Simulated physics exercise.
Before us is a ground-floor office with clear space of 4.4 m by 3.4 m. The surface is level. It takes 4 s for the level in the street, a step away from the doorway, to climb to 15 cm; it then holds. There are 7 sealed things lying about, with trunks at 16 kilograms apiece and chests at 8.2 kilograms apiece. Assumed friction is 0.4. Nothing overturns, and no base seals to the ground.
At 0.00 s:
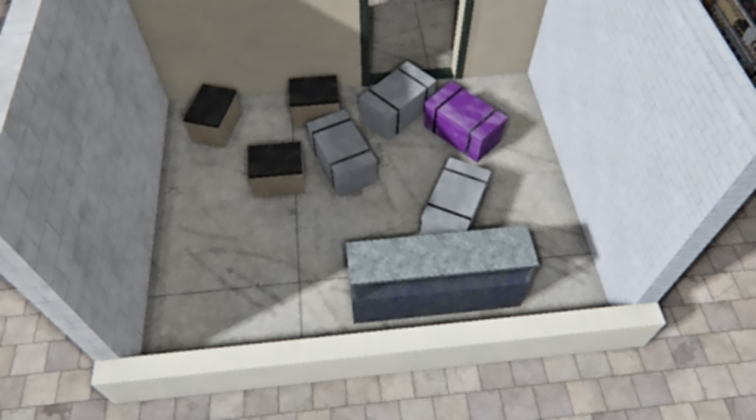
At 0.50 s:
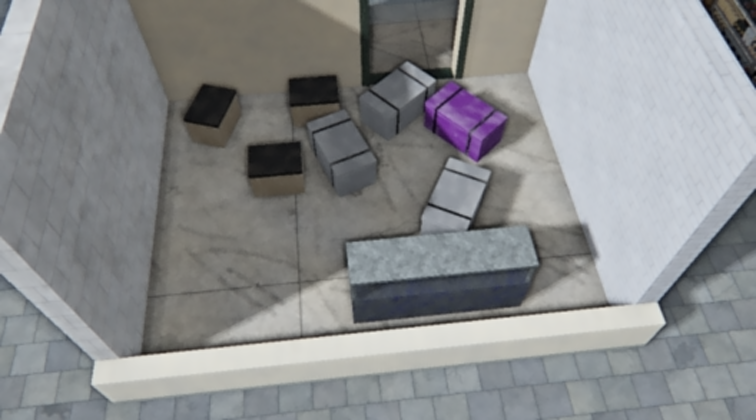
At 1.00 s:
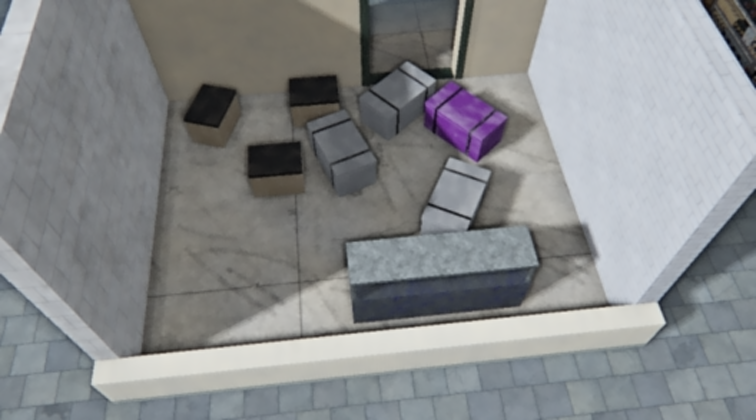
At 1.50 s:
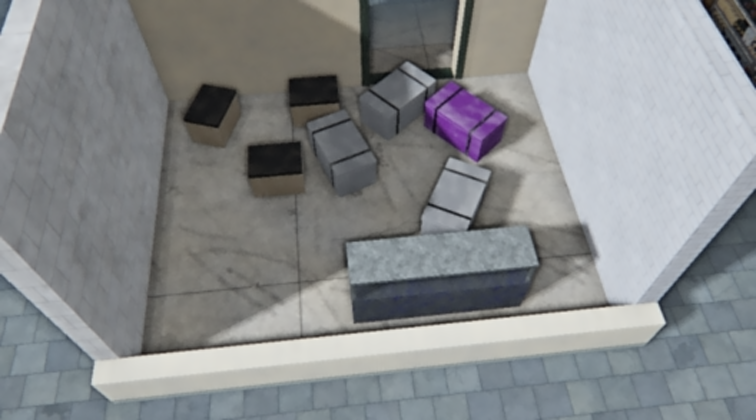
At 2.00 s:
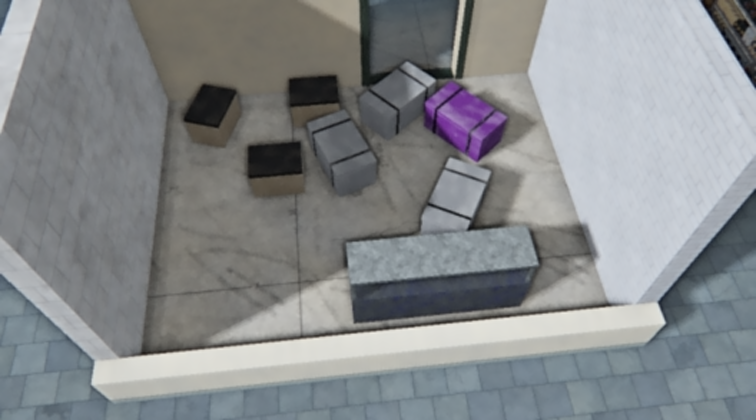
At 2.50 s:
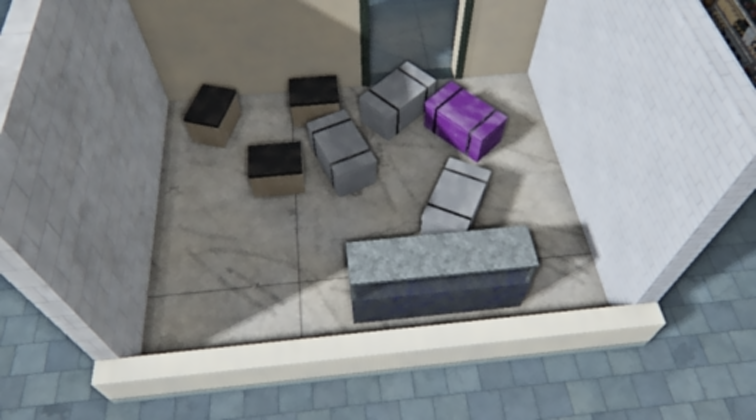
Open-topped ground-floor room with a purple trunk, grey trunks and dark-topped boxes staying still as bluish water tints the paving outside.
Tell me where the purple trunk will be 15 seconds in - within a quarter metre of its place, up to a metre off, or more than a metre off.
Distance covered: Large.
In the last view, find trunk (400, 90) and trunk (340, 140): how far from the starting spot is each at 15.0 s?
Shifts: 250 cm / 80 cm.
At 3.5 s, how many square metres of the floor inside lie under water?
1.0 m2.
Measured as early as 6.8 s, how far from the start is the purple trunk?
140 cm, give or take.
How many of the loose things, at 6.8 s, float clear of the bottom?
I get 1.
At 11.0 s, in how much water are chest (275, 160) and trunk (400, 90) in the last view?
Close to 2 and 4 centimetres.
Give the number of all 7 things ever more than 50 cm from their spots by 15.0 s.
6 of them.
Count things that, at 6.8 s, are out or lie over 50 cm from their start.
The number by then is 2.
After 3.5 s the purple trunk is near (466, 110), 0.0 m from its start, aground; 0 afloat.
After 6.8 s the purple trunk is near (549, 197), 1.4 m from its start, aground; 1 afloat.
After 11.0 s the purple trunk is near (559, 267), 2.1 m from its start, afloat; 3 afloat.
After 15.0 s the purple trunk is near (559, 267), 2.1 m from its start, afloat; 7 afloat.
